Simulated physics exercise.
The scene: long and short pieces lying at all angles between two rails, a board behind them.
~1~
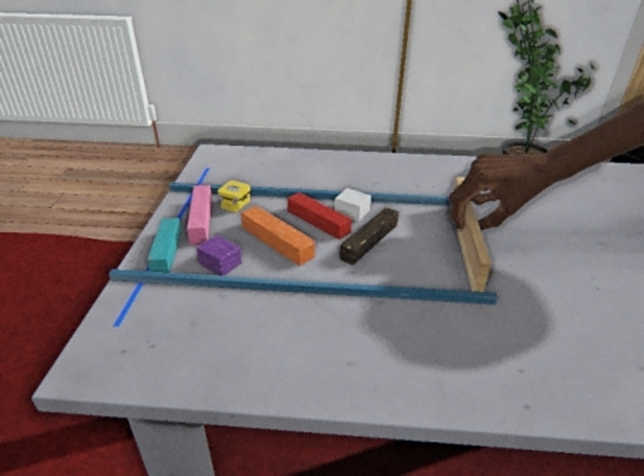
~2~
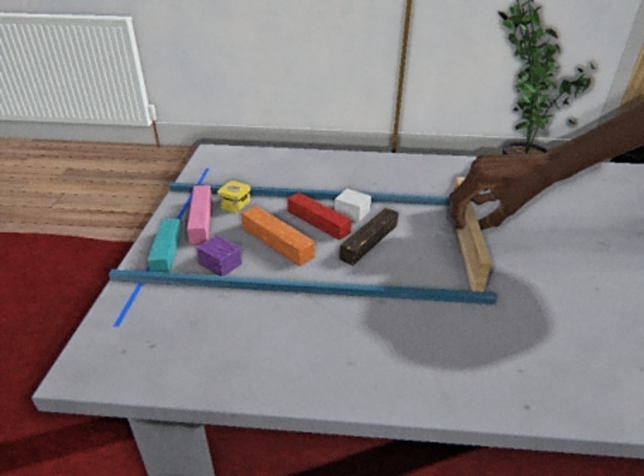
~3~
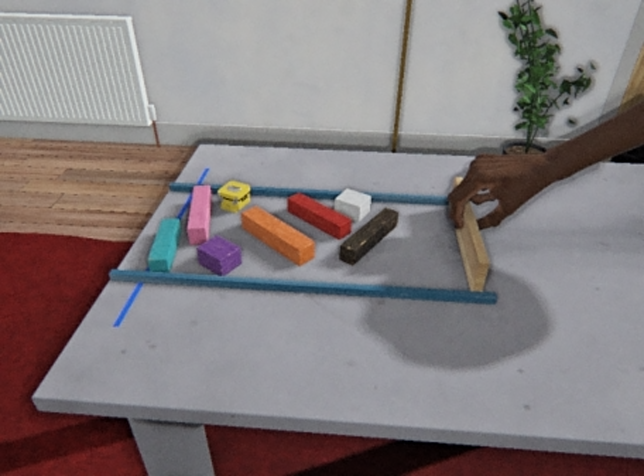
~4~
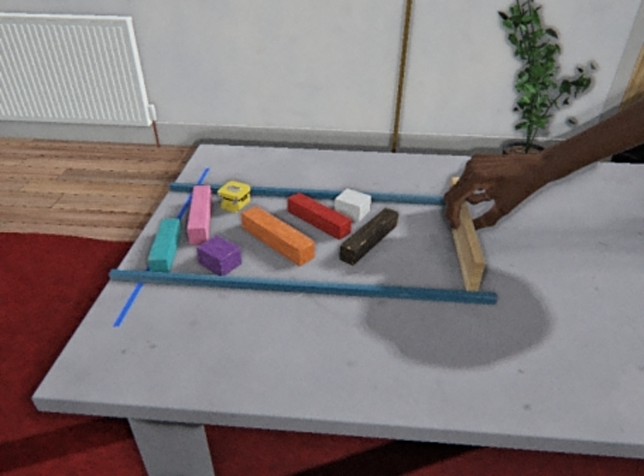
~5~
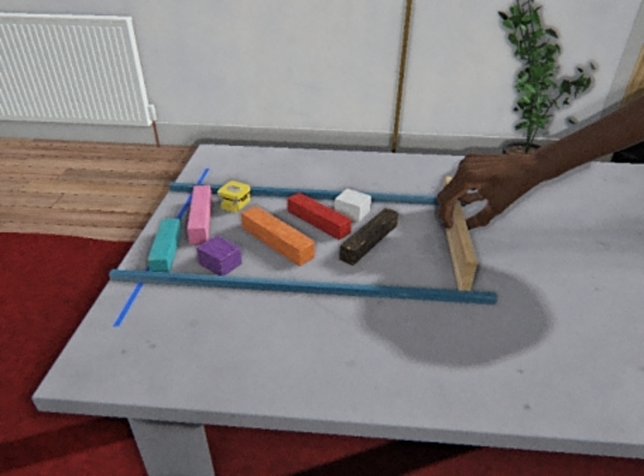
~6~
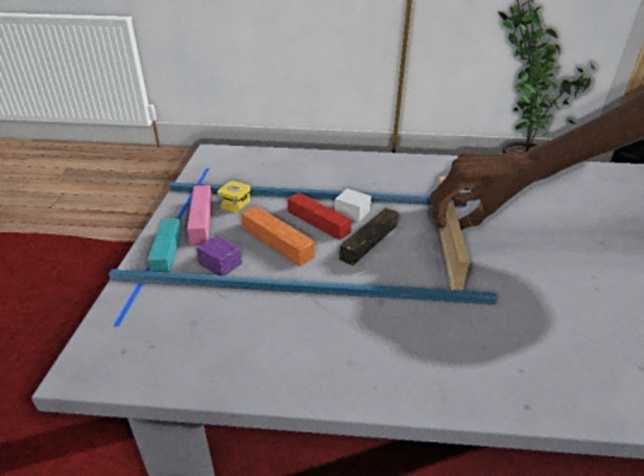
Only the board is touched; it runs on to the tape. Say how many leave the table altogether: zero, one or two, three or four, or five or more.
The number that fall off is five or more.
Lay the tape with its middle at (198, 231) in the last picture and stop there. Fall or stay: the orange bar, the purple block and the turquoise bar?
The orange bar does not fall, the purple block remains up, the turquoise bar falls.
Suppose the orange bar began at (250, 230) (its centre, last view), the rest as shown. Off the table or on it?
The orange bar is lost.
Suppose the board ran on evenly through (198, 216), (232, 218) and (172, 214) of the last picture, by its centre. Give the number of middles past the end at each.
Place by place, 3, 0 and 6.
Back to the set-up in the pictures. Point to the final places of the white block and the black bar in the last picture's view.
Near (177, 192) and (161, 226).
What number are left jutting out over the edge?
0 of them.
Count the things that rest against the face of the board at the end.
That makes 2.
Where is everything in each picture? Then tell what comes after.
In the first picture, turquoise bar (165, 245); pink bar (200, 213); yellow case (235, 197); board (468, 230); tape (172, 230).
In the second picture, pink bar (200, 214); white block (353, 205).
In the third picture, yellow case (235, 197); purple block (219, 256).
In the fourth picture, turquoise bar (165, 245); orange bar (277, 235).
In the fifth picture, pink bar (200, 214); red bar (318, 216).
In the sixth picture, turquoise bar (165, 245); pink bar (200, 214); yellow case (235, 197); board (449, 229); tape (172, 230).
Soon after, none off yet; turquoise bar at rest near (165, 245); pink bar at rest near (200, 214); yellow case at rest near (235, 197).
In the end, the number that fall off is five or more; gone, red bar, orange bar, purple block, yellow case, pink bar and turquoise bar.
